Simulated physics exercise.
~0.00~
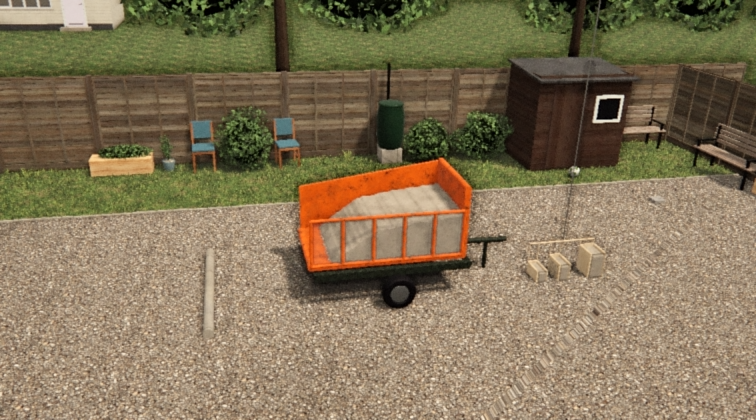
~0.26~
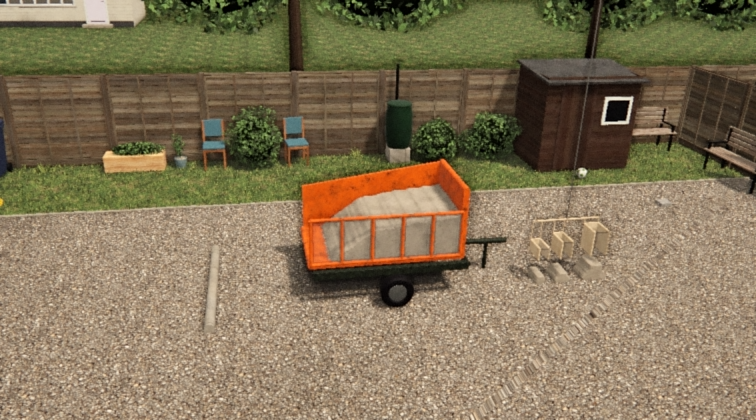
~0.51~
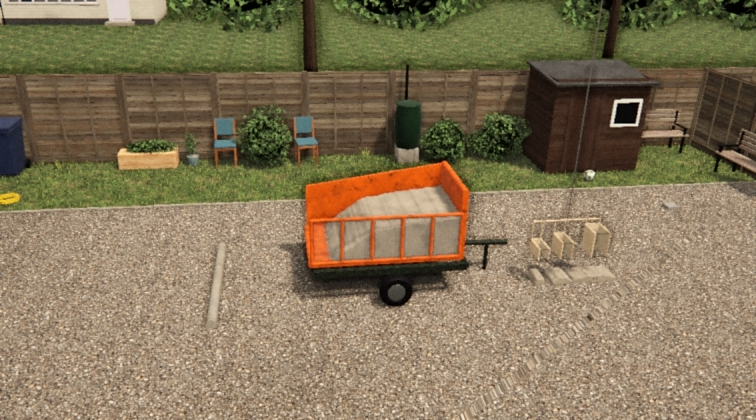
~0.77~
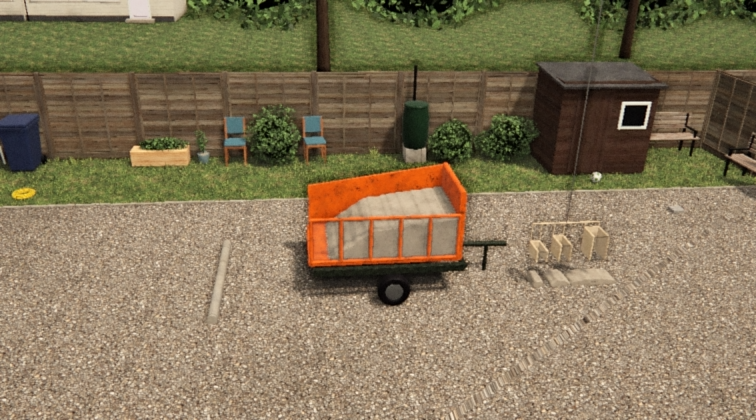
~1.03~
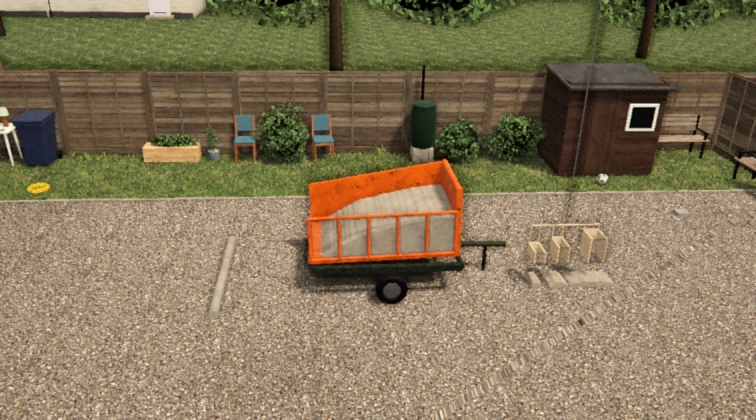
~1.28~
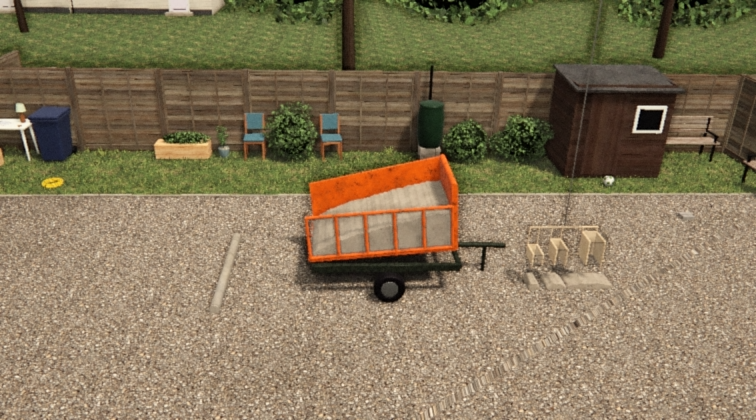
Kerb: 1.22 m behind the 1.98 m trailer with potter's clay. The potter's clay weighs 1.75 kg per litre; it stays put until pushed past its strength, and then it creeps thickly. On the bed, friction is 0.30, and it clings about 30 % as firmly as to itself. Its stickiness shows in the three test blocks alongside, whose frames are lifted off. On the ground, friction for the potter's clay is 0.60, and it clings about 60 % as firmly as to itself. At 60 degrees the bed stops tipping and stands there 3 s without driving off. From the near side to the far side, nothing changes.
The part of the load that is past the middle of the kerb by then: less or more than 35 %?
Answer: A smaller amount than 35 per cent.
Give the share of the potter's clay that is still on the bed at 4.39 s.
Value: Near 0 %.
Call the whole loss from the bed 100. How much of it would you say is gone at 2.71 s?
Around 50 per cent.
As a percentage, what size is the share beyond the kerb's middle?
I'd put it at around 25 per cent.
By 2.71 s, the tilt is 20 degrees, 54 % is on the bed and 1 % past the kerb's middle.
By 4.39 s, the tilt is 39 degrees, none is on the bed and 21 % past the kerb's middle.
By 6.07 s, the tilt is 57 degrees, none is on the bed and 23 % past the kerb's middle.
By 7.75 s, the tilt is 60 degrees, none is on the bed and 23 % past the kerb's middle.
By 9.45 s, at the end, the tilt is 60 degrees, none is on the bed and 23 % past the kerb's middle.
